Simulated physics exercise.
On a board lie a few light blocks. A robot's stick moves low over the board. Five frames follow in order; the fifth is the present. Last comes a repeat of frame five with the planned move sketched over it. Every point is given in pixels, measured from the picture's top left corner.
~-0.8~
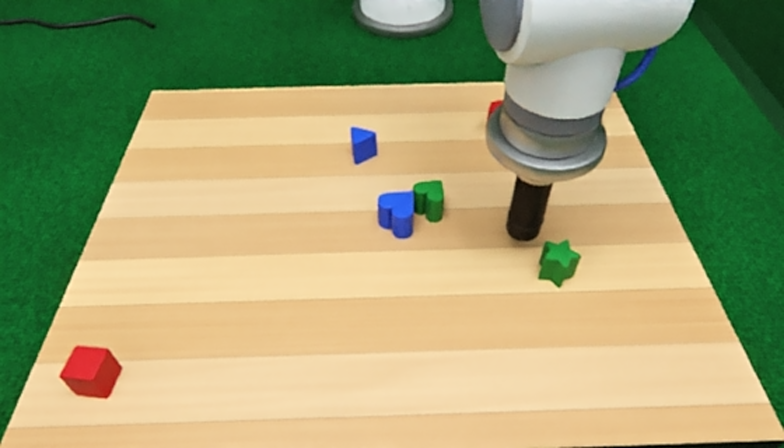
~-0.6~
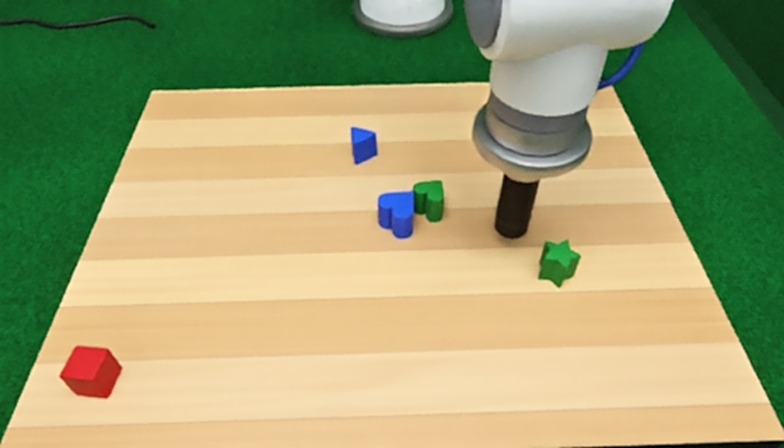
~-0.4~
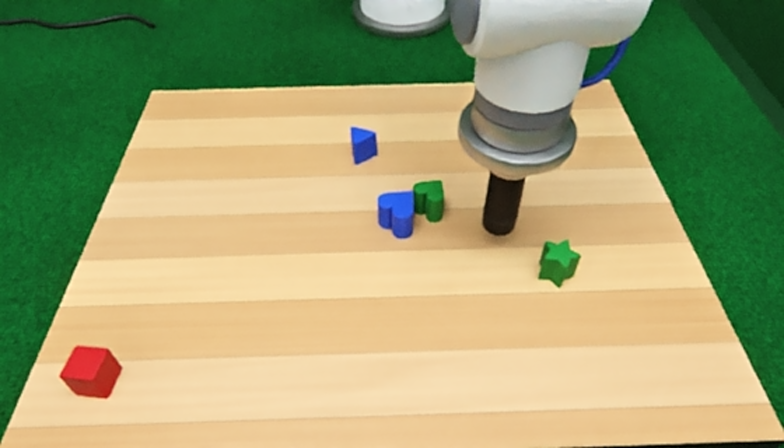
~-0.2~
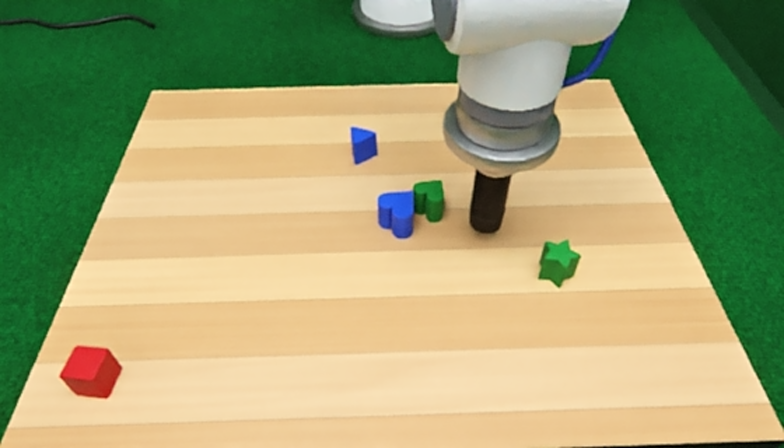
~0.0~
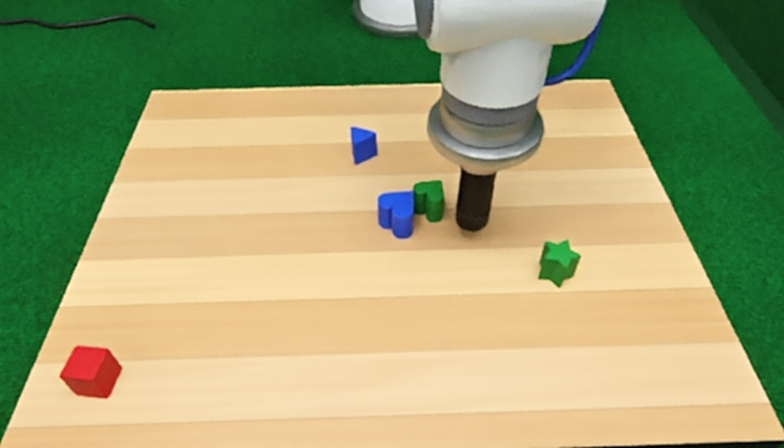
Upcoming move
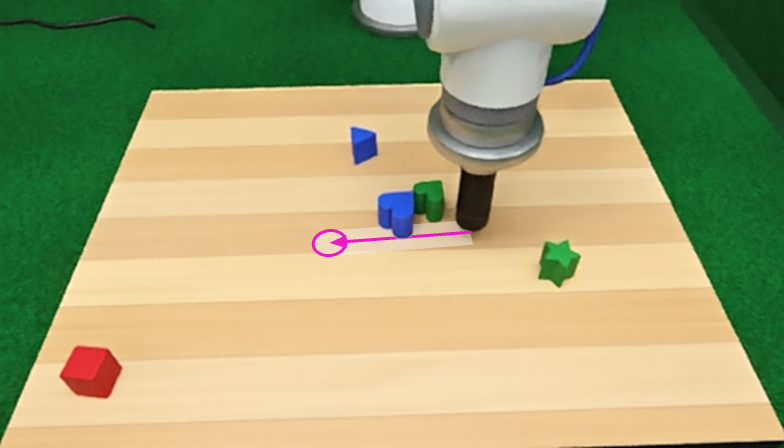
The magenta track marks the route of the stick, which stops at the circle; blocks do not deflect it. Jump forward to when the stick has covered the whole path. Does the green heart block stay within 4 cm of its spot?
I believe so.
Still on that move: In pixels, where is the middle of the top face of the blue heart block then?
My best guess is (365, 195).
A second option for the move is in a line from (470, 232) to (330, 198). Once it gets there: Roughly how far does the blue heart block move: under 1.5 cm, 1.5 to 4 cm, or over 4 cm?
If I had to pick, the blue heart block travels beyond 4 cm here.
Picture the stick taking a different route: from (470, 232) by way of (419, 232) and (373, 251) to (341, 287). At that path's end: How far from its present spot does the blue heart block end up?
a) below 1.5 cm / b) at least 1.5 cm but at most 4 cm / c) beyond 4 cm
My answer is option b.
Path on the board, straight from (470, 232) to (330, 243).
The first path, step by step. One third of the way, stick (423, 224); blue heart block (394, 201).
Two thirds of the way, stick (375, 228); blue heart block (365, 195), turned 85° clockwise.
At the end, stick (328, 231); blue heart block (365, 195), turned 90° clockwise; green heart block in place.
